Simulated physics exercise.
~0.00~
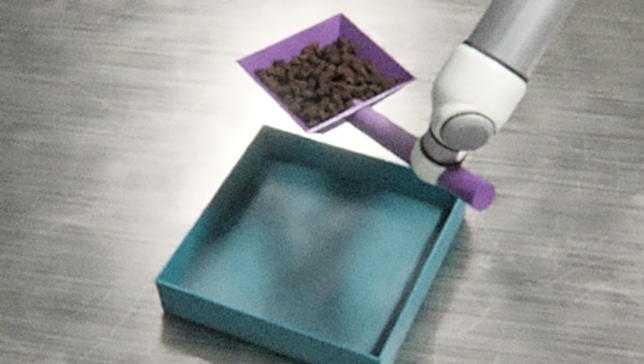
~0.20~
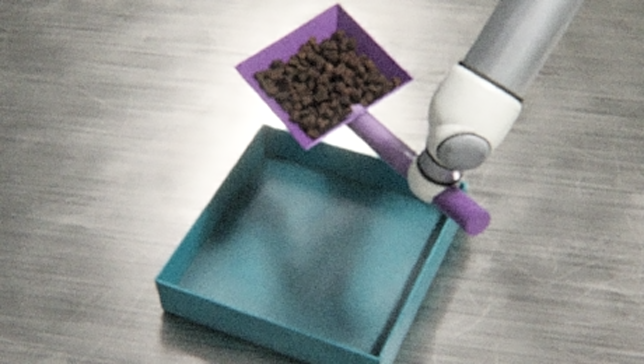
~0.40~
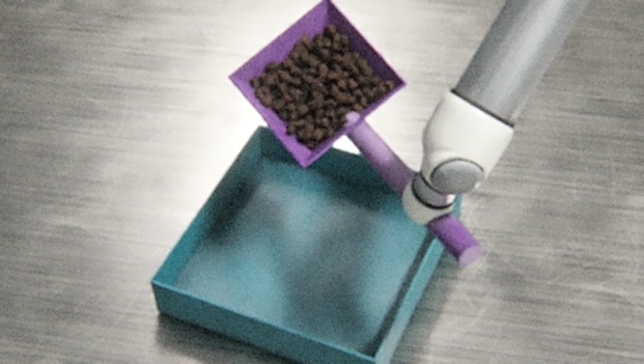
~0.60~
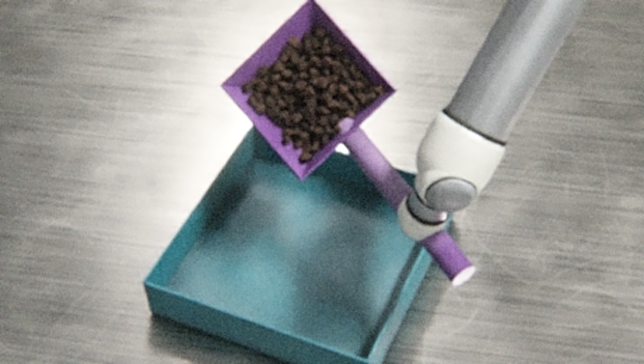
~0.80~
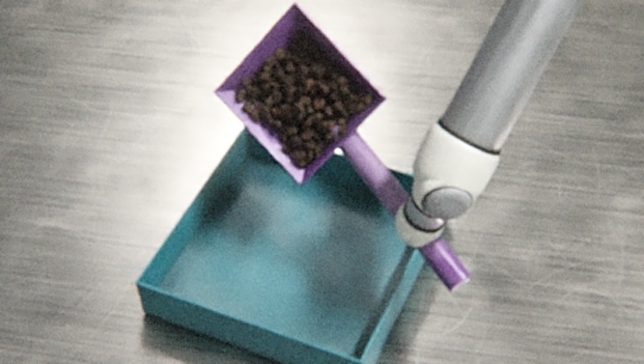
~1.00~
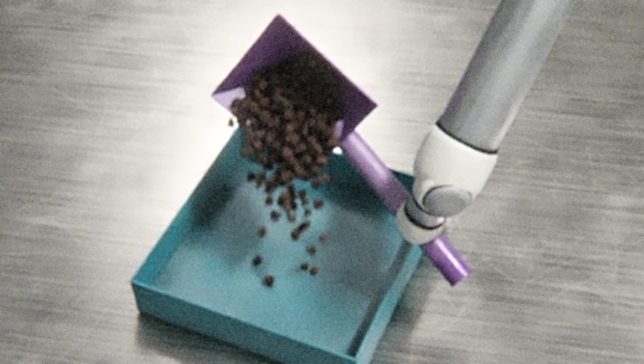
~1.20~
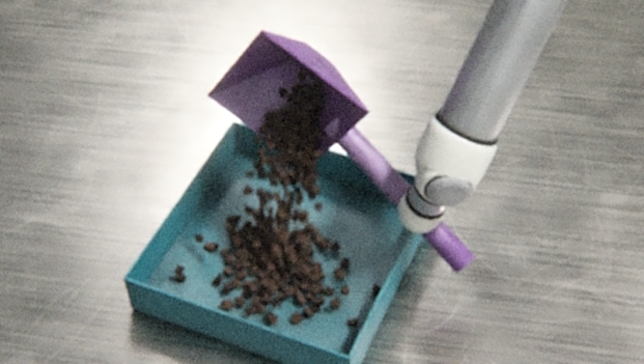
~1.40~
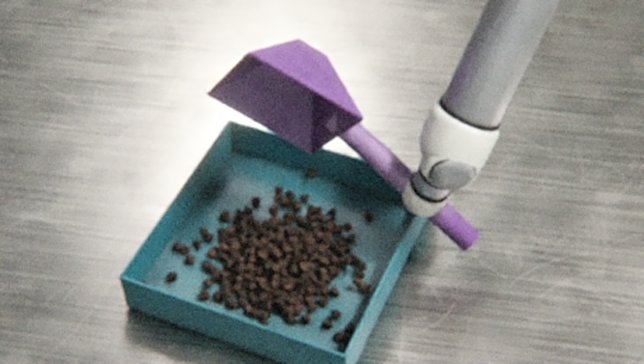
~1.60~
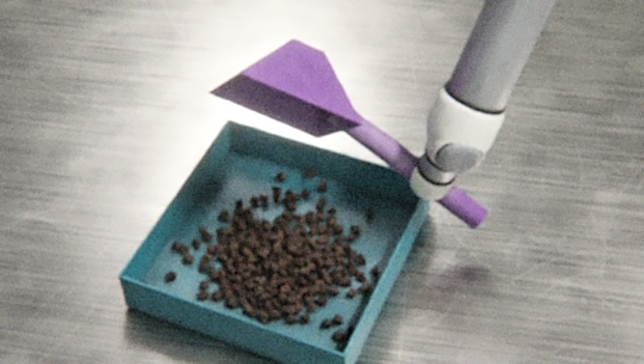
A robot arm tips a purple scoop, pouring all its dark crumbs into a teal tray.
